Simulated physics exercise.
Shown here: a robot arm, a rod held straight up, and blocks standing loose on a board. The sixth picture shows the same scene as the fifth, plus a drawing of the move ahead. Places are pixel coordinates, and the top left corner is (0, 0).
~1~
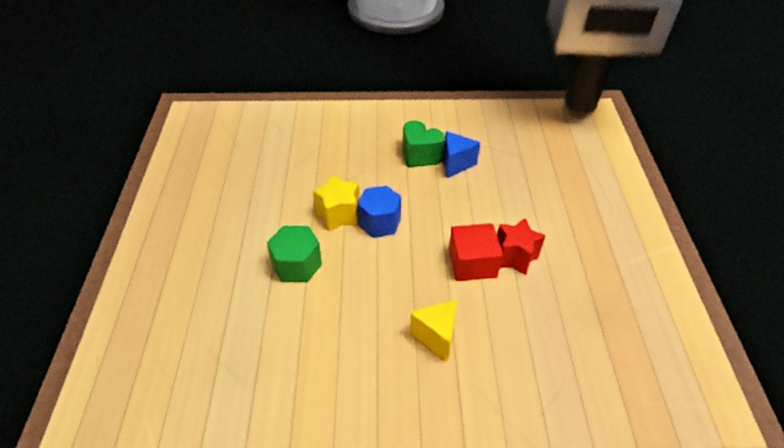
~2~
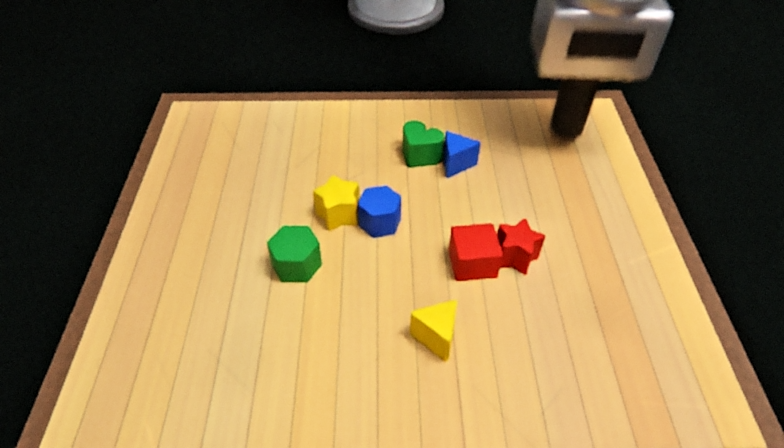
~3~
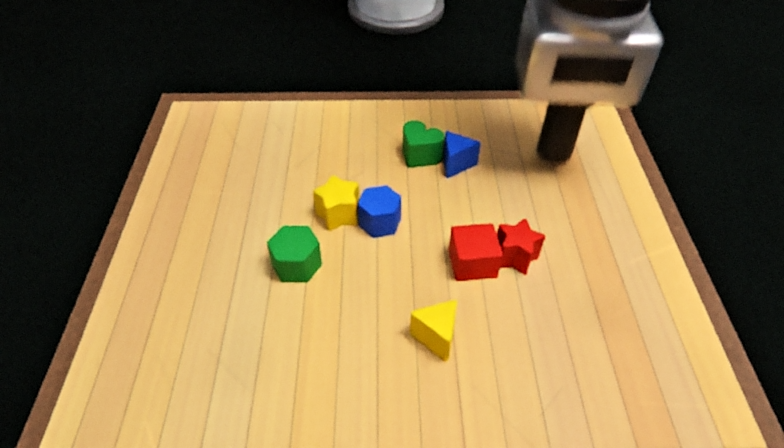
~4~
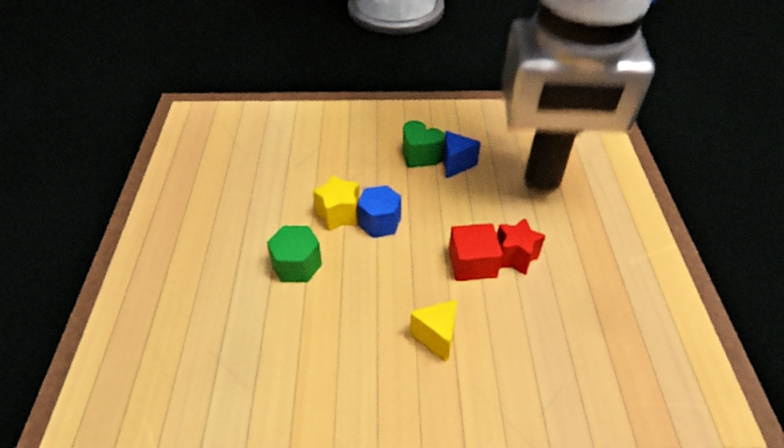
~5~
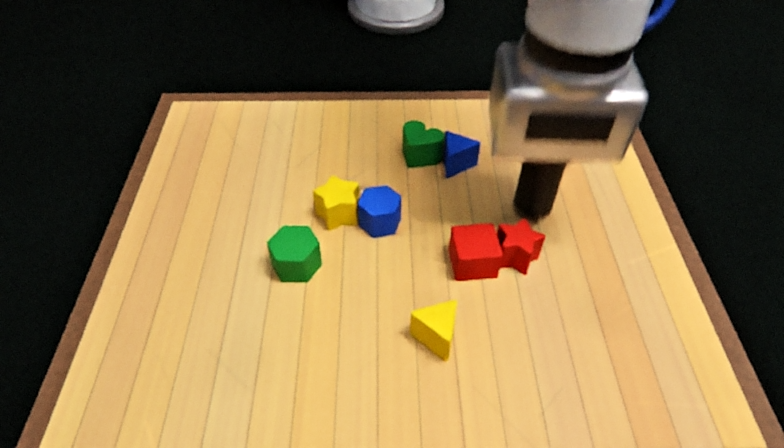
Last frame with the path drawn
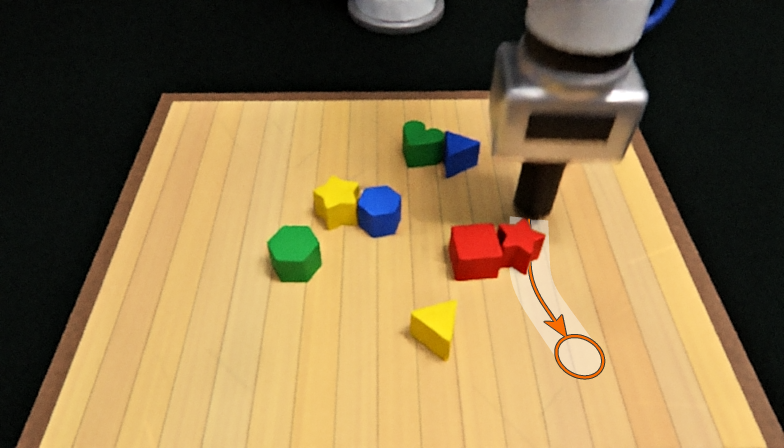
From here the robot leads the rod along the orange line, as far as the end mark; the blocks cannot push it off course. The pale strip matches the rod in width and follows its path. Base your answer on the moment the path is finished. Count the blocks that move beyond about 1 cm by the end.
Displaced: One.
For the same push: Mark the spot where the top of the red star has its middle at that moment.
Its top middle will sit at (507, 285).
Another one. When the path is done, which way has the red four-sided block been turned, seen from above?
From overhead, clockwise.
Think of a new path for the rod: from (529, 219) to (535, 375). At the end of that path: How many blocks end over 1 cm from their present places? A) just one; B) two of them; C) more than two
My pick is A.
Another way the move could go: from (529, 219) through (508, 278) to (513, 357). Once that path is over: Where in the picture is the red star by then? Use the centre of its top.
Located at (518, 376).
The drawn path runs from (529, 219) through (533, 283) to (580, 356).
What follows on the original path. One third of the way, rod (533, 249); red four-sided block (472, 244), turned 20° clockwise; red star (511, 266), turned 25° clockwise.
Two thirds of the way, rod (549, 296); red four-sided block (472, 244), turned 20° clockwise; red star (507, 285), turned 90° clockwise.
At the end, rod (585, 346); red four-sided block (472, 244), turned 20° clockwise; red star (507, 285), turned 90° clockwise.
